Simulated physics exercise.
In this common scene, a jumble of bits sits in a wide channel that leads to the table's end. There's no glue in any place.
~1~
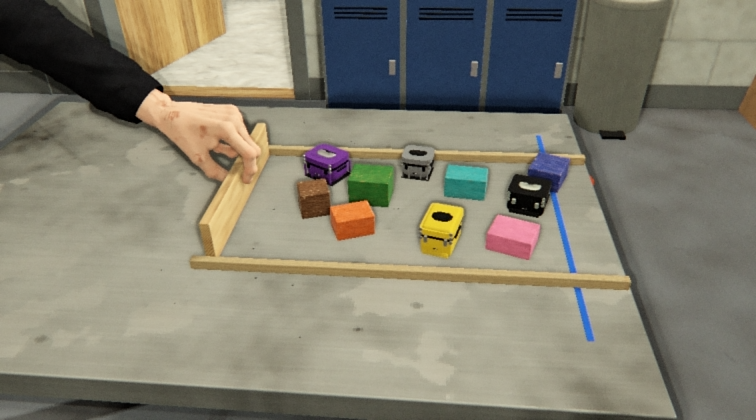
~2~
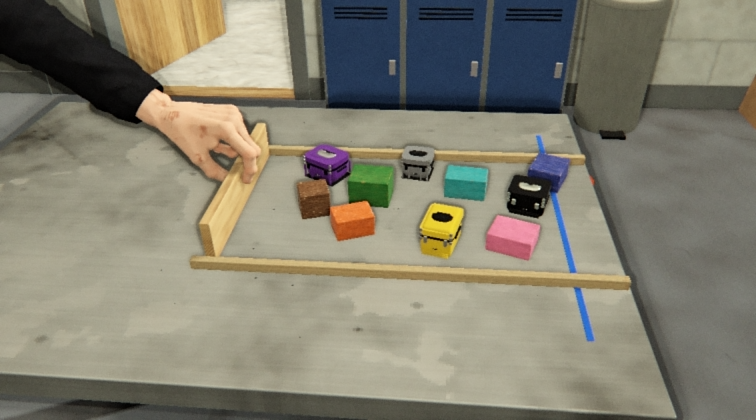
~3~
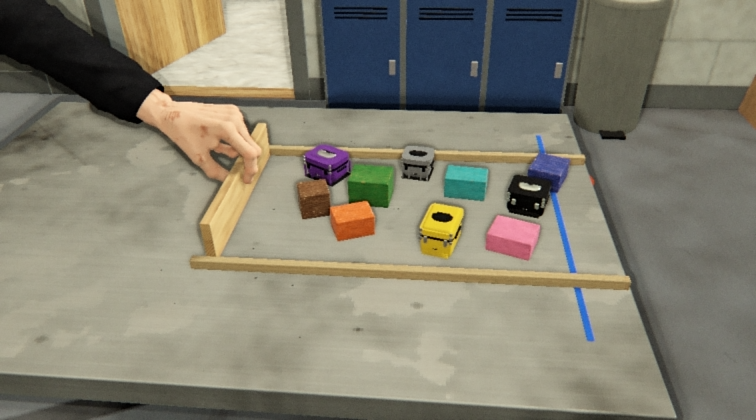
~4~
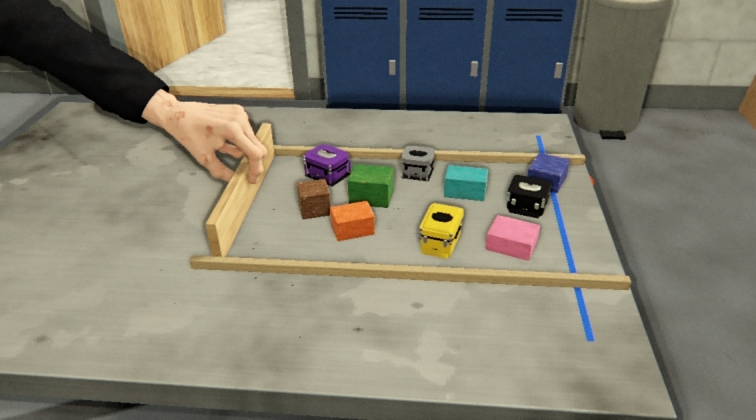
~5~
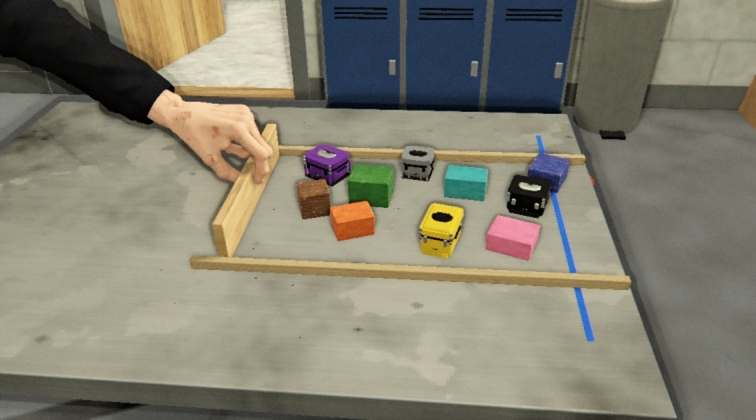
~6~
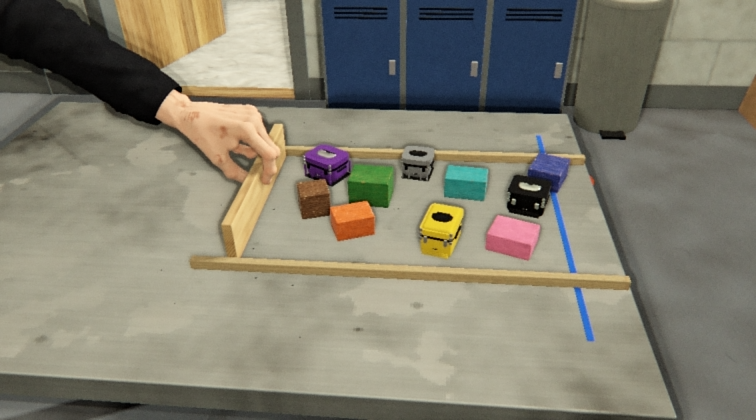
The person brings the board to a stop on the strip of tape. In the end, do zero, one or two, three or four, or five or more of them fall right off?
Five or more of them do.
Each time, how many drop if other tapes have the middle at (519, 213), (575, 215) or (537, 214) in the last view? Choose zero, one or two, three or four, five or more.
Taking the places one by one, it comes to just one or two; five or over; 1 or 2.
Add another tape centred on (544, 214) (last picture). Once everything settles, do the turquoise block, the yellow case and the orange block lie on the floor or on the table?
The turquoise block tumbles off, the yellow case does not fall, the orange block stays on.
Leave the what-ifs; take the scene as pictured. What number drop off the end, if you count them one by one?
In all, 6 of them.
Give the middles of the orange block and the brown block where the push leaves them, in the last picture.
The orange block stops around (588, 236); the brown block around (578, 211).
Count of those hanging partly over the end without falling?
Result: 0.
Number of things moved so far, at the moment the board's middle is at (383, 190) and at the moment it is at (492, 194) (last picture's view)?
Respectively 5 and 10.
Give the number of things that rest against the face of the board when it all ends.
Total: 4.
Soon after, none off yet; blue block at rest near (548, 172); black case at rest near (528, 196); pink block at rest near (513, 238).
In the end, the number that fall off is five or more; gone, grey case, yellow case, turquoise block, pink block, black case and blue block.
